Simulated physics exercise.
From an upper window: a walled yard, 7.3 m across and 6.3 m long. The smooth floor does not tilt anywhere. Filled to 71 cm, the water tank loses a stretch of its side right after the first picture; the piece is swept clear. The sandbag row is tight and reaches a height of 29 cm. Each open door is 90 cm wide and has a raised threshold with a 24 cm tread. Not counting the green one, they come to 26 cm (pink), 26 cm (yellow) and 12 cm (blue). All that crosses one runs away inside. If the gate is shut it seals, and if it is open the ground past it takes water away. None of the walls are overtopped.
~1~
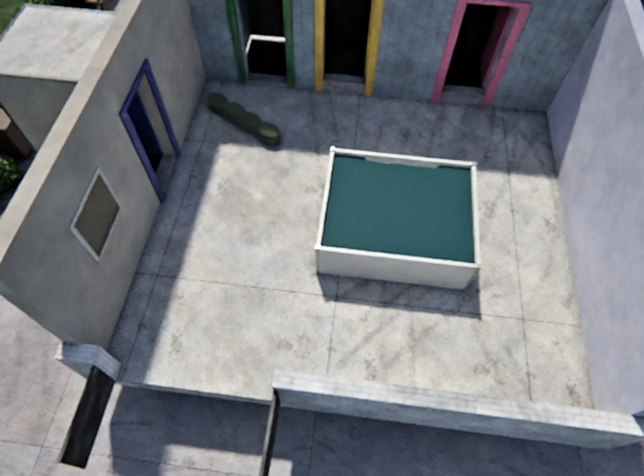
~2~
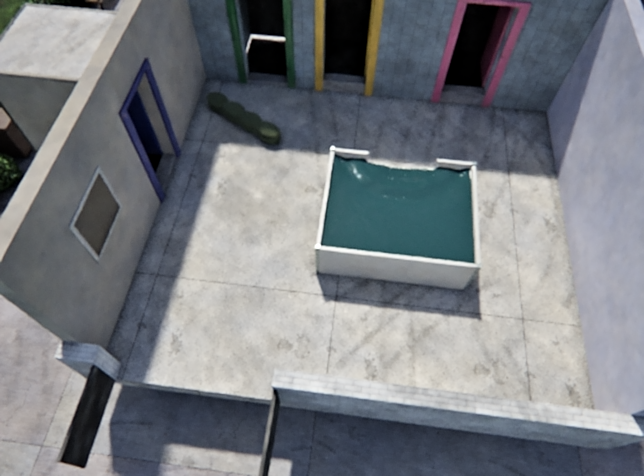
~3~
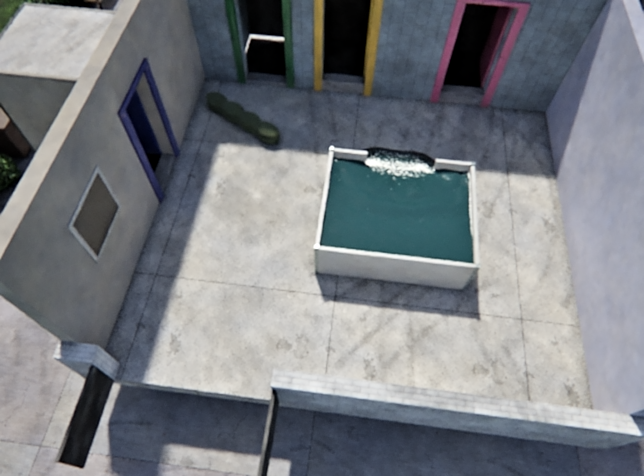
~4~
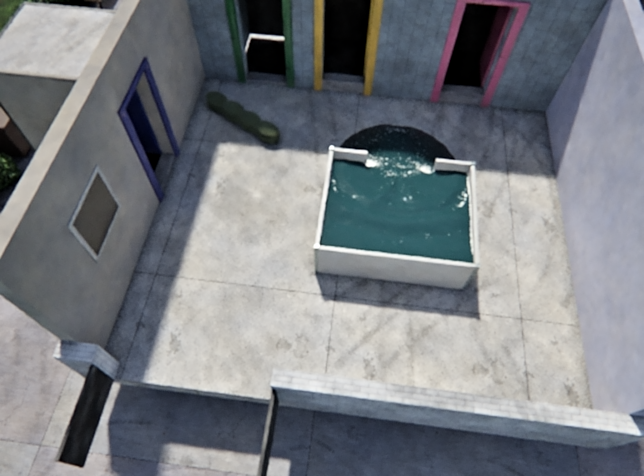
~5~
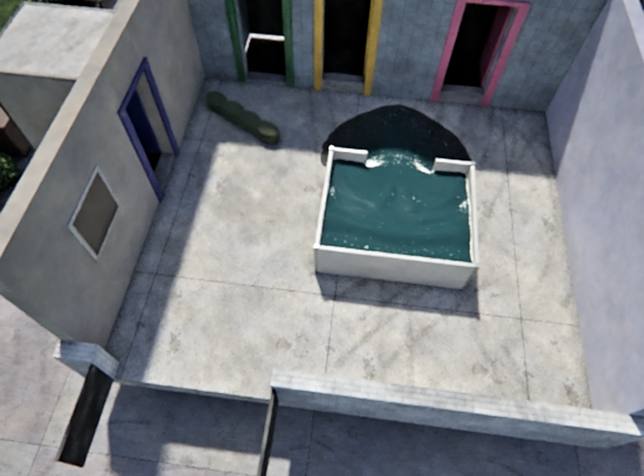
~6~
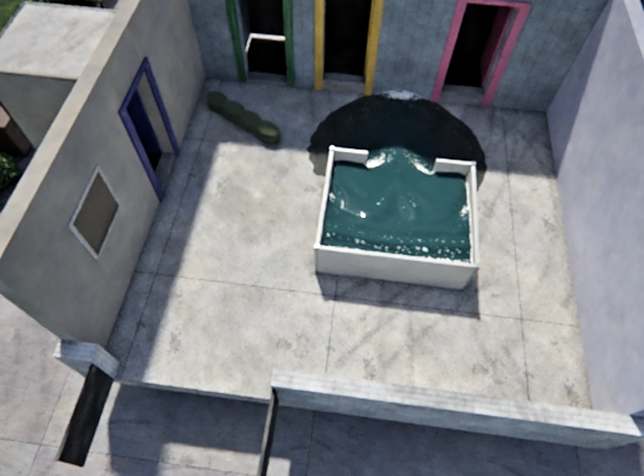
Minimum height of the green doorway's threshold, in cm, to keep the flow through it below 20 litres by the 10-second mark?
Roughly 20 cm.
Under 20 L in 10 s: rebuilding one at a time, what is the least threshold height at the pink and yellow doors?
You'd want about 24 centimetres at pink and about 24 centimetres at yellow.
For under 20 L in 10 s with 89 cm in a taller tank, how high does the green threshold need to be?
Roughly 26 cm high.
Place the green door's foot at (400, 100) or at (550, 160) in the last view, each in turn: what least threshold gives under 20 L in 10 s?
Minimums: About 36 cm and 15 cm.
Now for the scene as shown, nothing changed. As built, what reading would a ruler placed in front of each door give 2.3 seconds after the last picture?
Lab note, cm: Pink 21; green 10; yellow 21; blue 0.
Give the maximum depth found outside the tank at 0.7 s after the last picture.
I'd estimate roughly 42 cm.
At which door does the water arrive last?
The blue one.
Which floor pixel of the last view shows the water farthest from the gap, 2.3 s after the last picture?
Roughly at (205, 83) in the last view.
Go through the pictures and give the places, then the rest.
The first picture shows the water tank at (400, 206) is whole and still, 71 cm deep; the green door at (263, 45) is dry.
In the second picture, the gap is on the far side, the front 0.4 m out at a hidden place; the back of the water tank holds 71 cm.
In the third picture, the gap is on the far side, the front 0.8 m out at (377, 150); the back of the water tank holds 71 cm.
In the fourth picture, water pours out on the far side and has run 1.4 m, to (382, 128); about 8 cm deep outside, 70 cm at the back.
In the fifth picture, water pours out on the far side and has run 2.0 m, to (392, 108); about 6 cm deep outside, 66 cm at the back.
In the sixth picture, the front is at (430, 102), 2.3 m from the gap on the far side; 5.6 m2 of floor is wet, 59 cm left at the back; the green door at (263, 44), 3.7 m from the gap, is still 1.7 m from the nearest water.
Then, 0.7 s after the last picture water covers 20 % of the floor, deepest (42 cm) near (396, 102); it has not reached the green door.
Then, 2.3 s after the last picture water covers 30 % of the floor, deepest (38 cm) near (205, 83); 10 cm at the green door, 3 litres in over its 8 cm threshold.
Then, 9.3 s after the last picture water covers 95 % of the floor, deepest (12 cm) near (569, 289); 11 cm at the green door, 213 litres in over its 8 cm threshold.
At the green door as built, the water peaked near 24 cm, 4.3 s after the last picture.
With a threshold of 16.5 cm, 50 litres would have come in within the 10 s; with 22.5 cm, 9 litres. So under 20 litres takes about 20 cm.
